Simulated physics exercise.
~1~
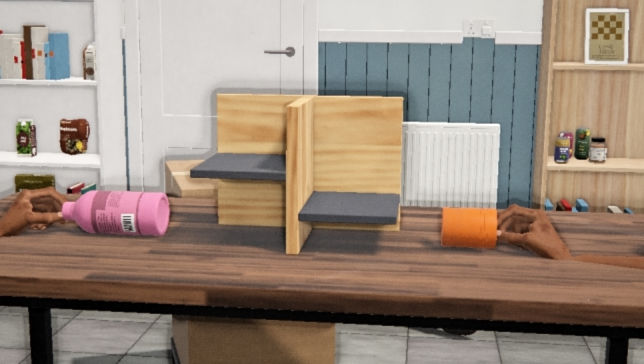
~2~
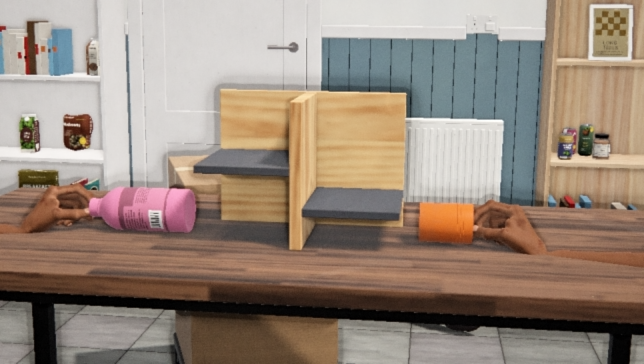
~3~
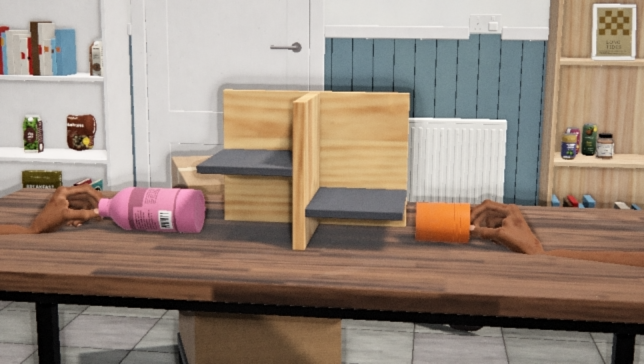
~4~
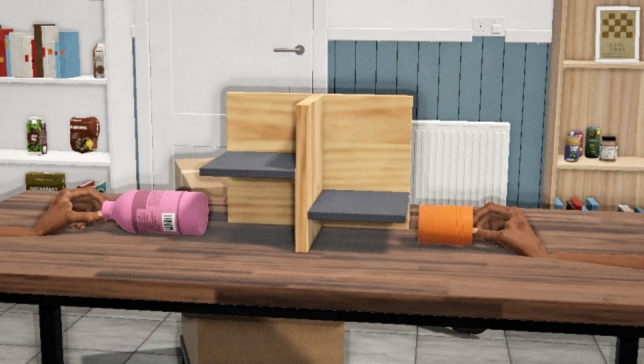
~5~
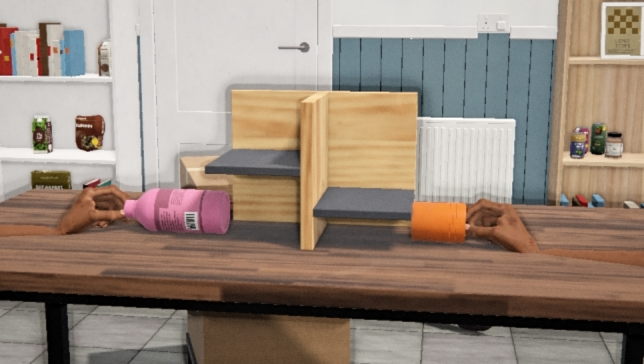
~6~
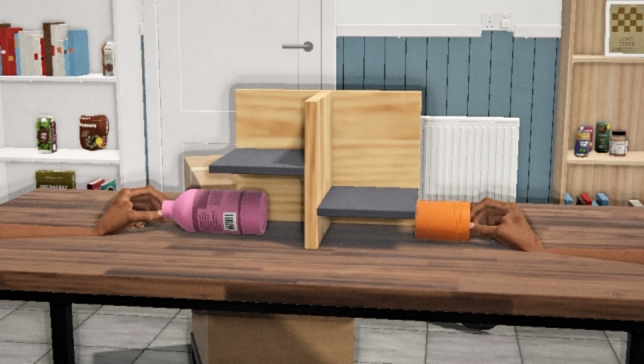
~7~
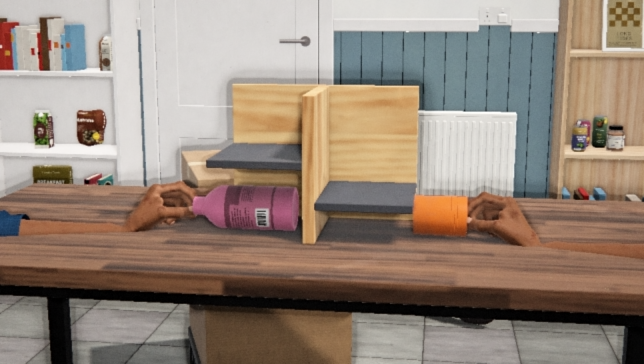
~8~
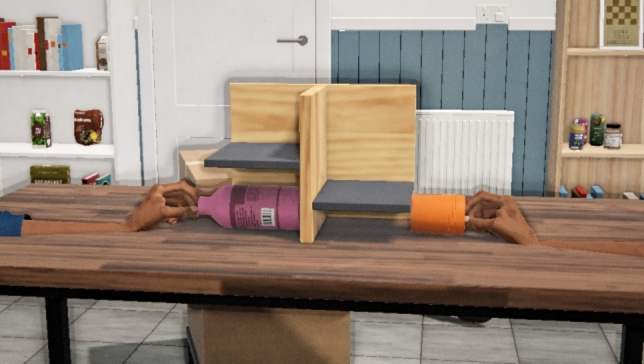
On a wooden table in a room with shelves, two hands slid a pink bottle and an orange beaker, both lying down, toward a small shelf from opposite sides; the bottle slipped in under the left ledge, while the beaker stopped at the right ledge's edge.
